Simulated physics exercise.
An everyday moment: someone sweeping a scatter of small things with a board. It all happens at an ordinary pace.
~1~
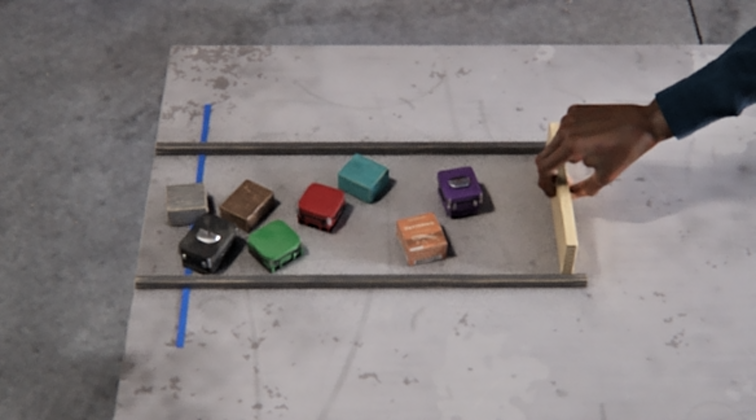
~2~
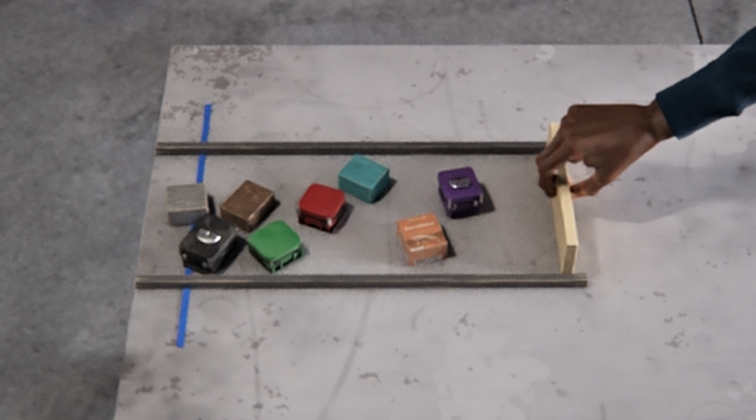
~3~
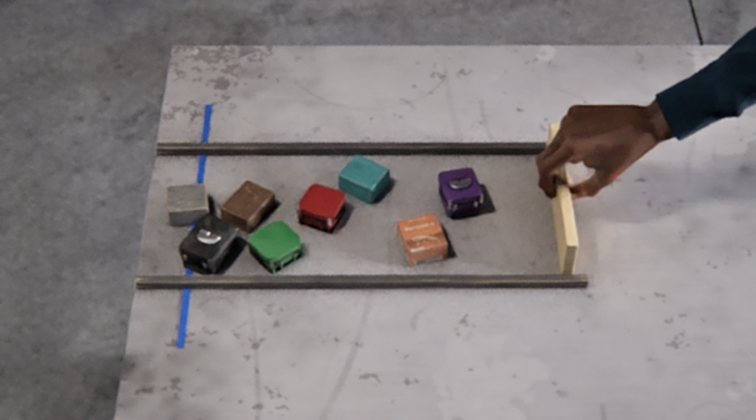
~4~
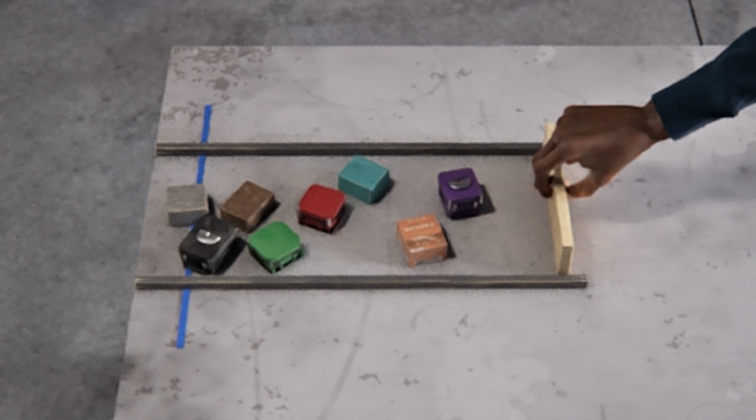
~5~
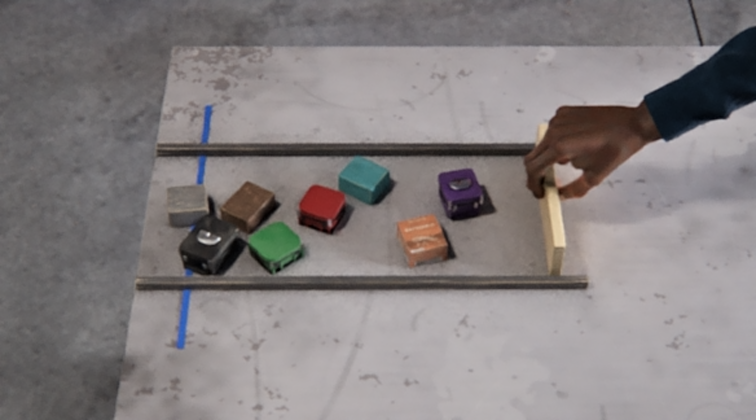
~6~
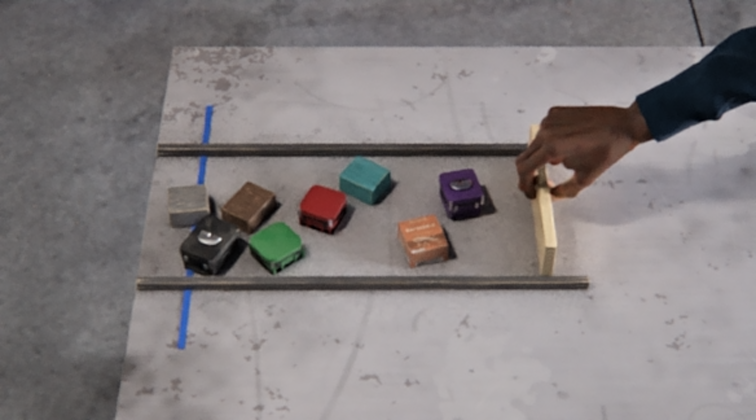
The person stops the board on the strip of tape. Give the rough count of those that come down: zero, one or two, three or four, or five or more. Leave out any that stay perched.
As it turns out, the number that fall off is five or more.
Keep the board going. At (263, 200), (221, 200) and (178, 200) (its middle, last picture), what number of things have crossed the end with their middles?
It would be 1, 3 and 5.
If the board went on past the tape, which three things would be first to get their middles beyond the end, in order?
They are the grey block, then the black case, then the brown block.
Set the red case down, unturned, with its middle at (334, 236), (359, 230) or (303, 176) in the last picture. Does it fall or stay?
The red case is lost; comes down; falls.
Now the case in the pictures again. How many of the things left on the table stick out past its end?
0 of them.
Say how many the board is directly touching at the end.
3 of them.
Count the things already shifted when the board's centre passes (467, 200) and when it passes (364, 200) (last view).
At the one place 1, at the other 4.
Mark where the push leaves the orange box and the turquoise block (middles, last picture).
The orange box at (173, 238), the turquoise block at (184, 163).
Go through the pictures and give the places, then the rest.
The first picture shows grey block (187, 204); black case (209, 245); brown block (247, 205); board (560, 198); tape (195, 215).
The second picture shows black case (209, 245); turquoise block (364, 179).
The third picture shows brown block (248, 206); red case (322, 209).
The fourth picture shows grey block (188, 205); purple case (459, 194).
The fifth picture shows black case (209, 246); orange box (422, 241).
The sixth picture shows grey block (189, 206); black case (210, 246); brown block (249, 207); board (540, 199); tape (197, 217).
A little later, none off yet; grey block at rest near (189, 206); black case at rest near (210, 246); brown block at rest near (249, 207).
Next, none off yet; grey block at rest near (189, 206); black case at rest near (210, 246); brown block at rest near (246, 207).
Later still, none off yet; grey block tilted a little near (128, 206); black case shifted about its own width near (154, 245); brown block shifted well along near (166, 209).
When it is over, the number that fall off is five or more; down, red case, green case, brown block, black case and grey block.
